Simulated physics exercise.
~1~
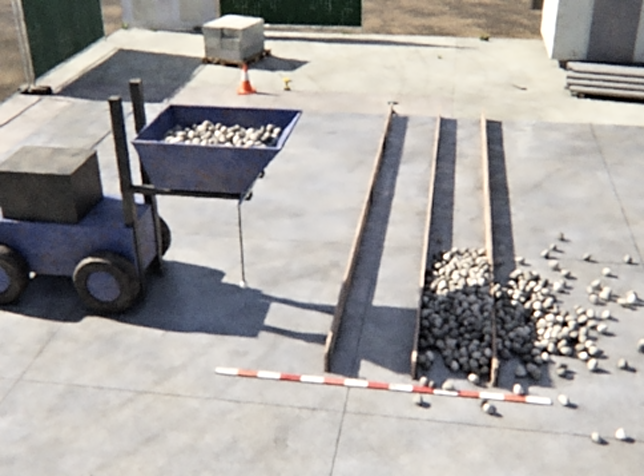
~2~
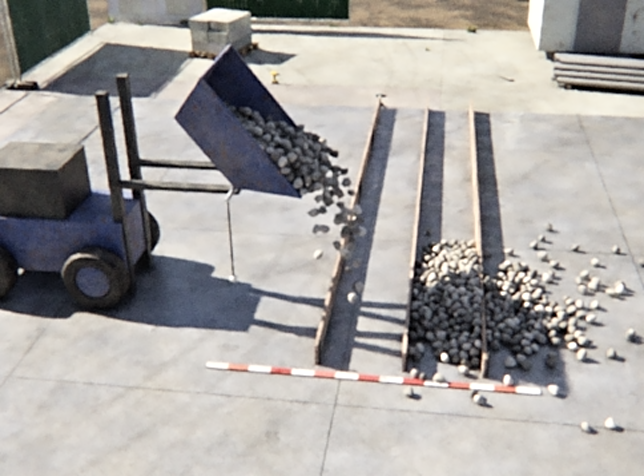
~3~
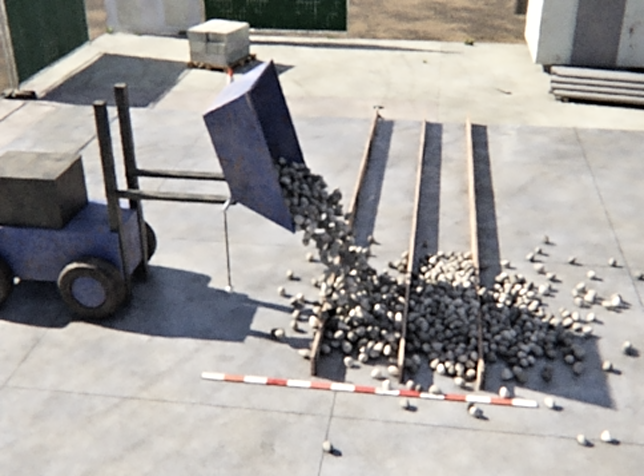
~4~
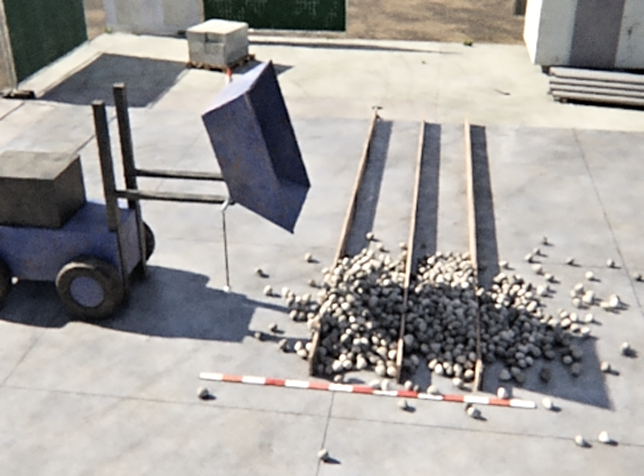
In a sunlit concrete yard, a blue forklift tips its skip in stages, pouring rounded stones between planks beside an earlier heap.
